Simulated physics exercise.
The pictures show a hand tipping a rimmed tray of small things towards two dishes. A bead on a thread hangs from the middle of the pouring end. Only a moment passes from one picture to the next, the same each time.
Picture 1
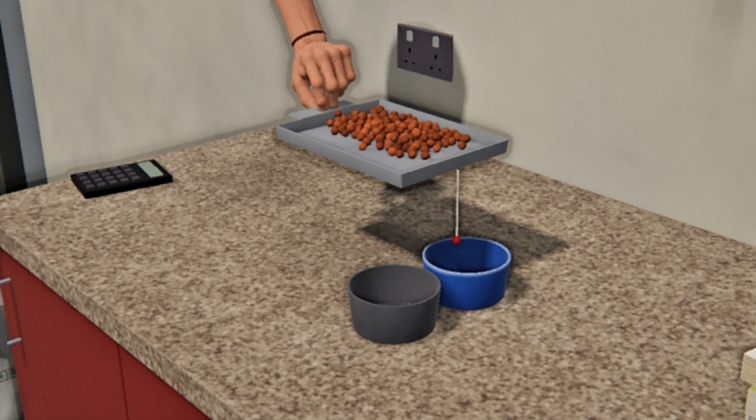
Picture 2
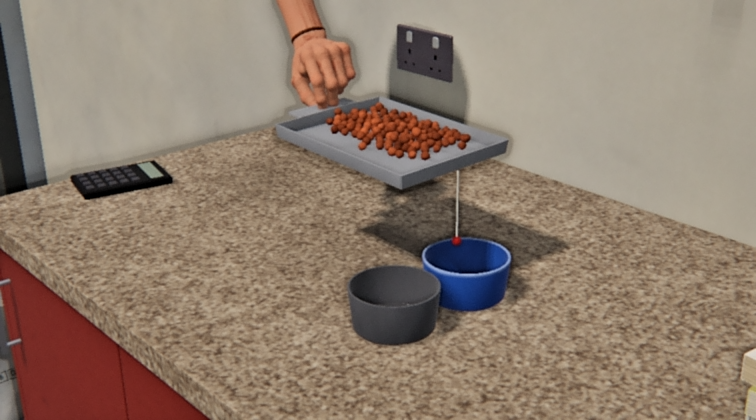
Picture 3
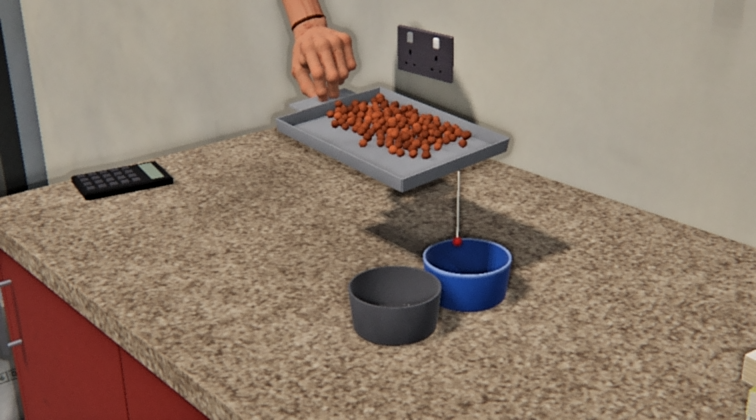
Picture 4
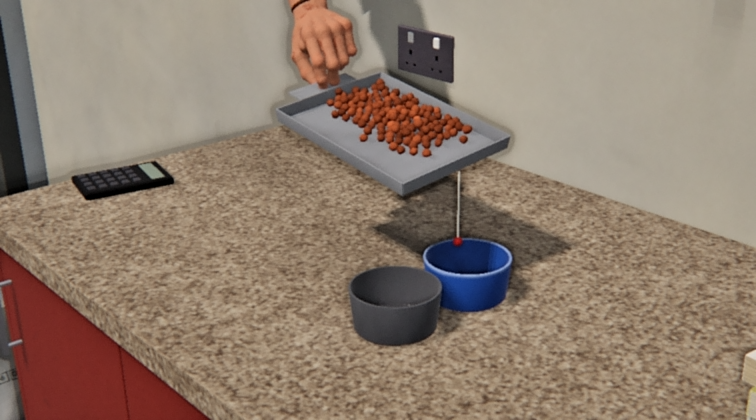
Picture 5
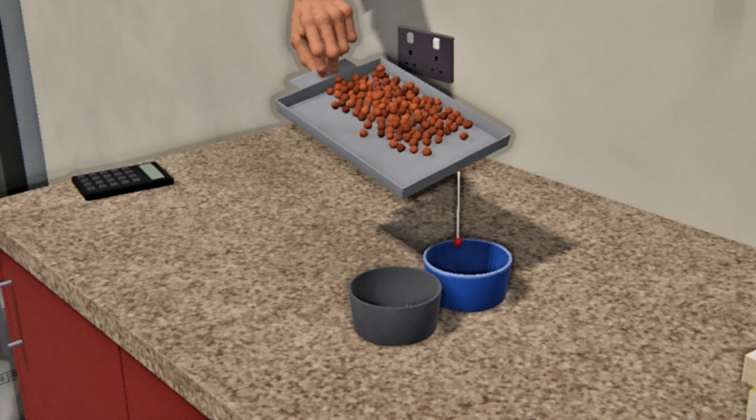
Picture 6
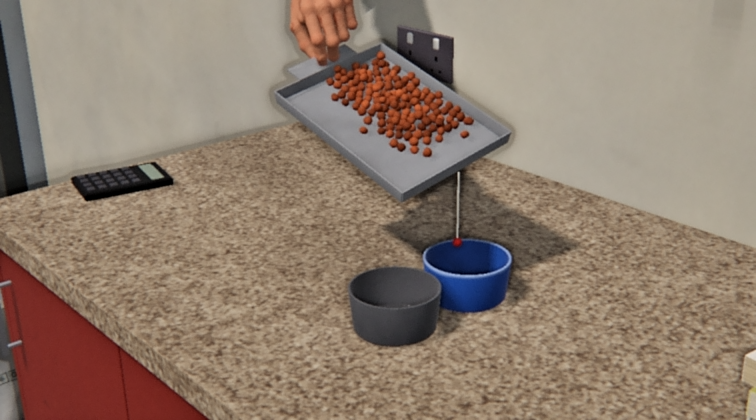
A hand holds a grey rimmed tray of reddish-brown pellets above a speckled stone-look worktop with red cupboards below, seen from a raised, fixed view. A dark grey dish and a blue dish sit beneath, left and right, with a red bead hanging on a pale thread, a calculator at left and a socket behind. The hand lifts the tray's far end, steepening its slope, while its near edge leans slightly lower at the left corner.
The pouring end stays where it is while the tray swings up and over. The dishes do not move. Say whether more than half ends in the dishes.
In the dishes lies the larger part of it.
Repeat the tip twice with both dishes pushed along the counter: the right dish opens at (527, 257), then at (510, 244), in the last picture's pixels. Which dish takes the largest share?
First the left dish, then the dish on the left.
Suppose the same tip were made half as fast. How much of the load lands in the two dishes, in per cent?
Close to 80 per cent.
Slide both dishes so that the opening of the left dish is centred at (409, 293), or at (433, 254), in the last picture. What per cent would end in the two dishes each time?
In turn 70 and 20 in a hundred.
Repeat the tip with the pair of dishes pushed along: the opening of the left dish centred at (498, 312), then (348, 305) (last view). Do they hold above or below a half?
One: Not half. Two: Above a half.
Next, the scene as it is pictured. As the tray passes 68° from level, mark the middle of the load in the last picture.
At about (409, 170).
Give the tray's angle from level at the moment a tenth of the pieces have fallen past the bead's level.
Roughly 75°.
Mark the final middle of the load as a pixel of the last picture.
At about (410, 316).
Soon, tray tipped steeply; most on the tray; a small part in the left dish; a small part in the air.
A while on, tray tipped past a quarter turn; about half on the tray; about a quarter in the left dish; a stray few in the right dish; a small part outside both; a small part in the air.
Towards the end, tray tipped past a quarter turn; about half in the left dish; a small part in the right dish; about a quarter outside both.
Finally, tray tipped past a quarter turn; about half in the left dish; a small part in the right dish; about a quarter outside both.
